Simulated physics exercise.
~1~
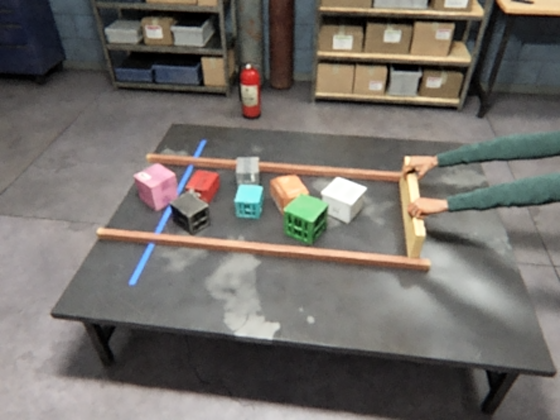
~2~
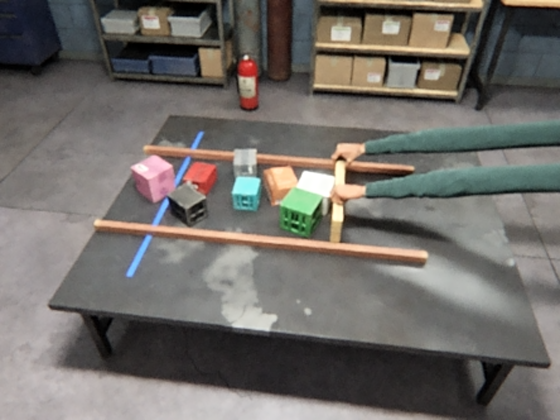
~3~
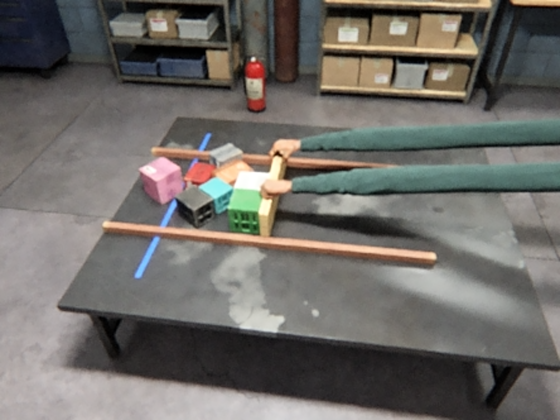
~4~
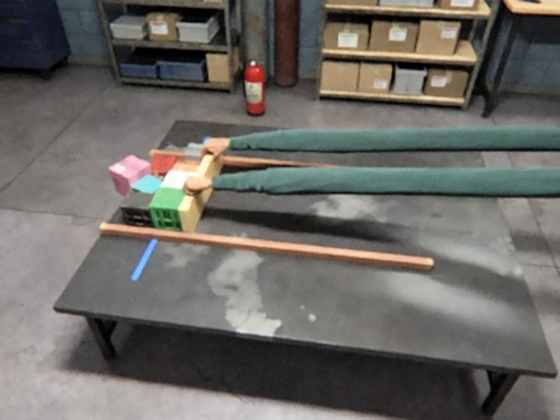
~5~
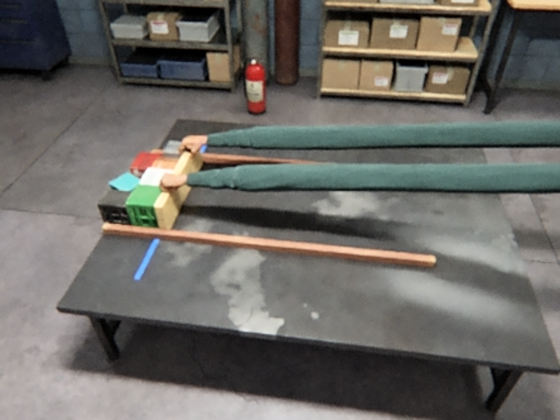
Two arms in green sleeves reach in from the right, gripping an upright wooden plank on a low dark platform, viewed from above in a slightly swaying shot of a storeroom. Between two wooden rails lie scattered boxes and crates, with white, green, orange and turquoise ones nearer the plank and black, red, gray and pink ones farther left by a blue tape line. The plank slides left, meeting the white and green pieces first, then bunching the rest together. The cluster is pushed across the tape toward the left edge. Finally the pink parcel drops off, while the others in view remain packed against the plank.
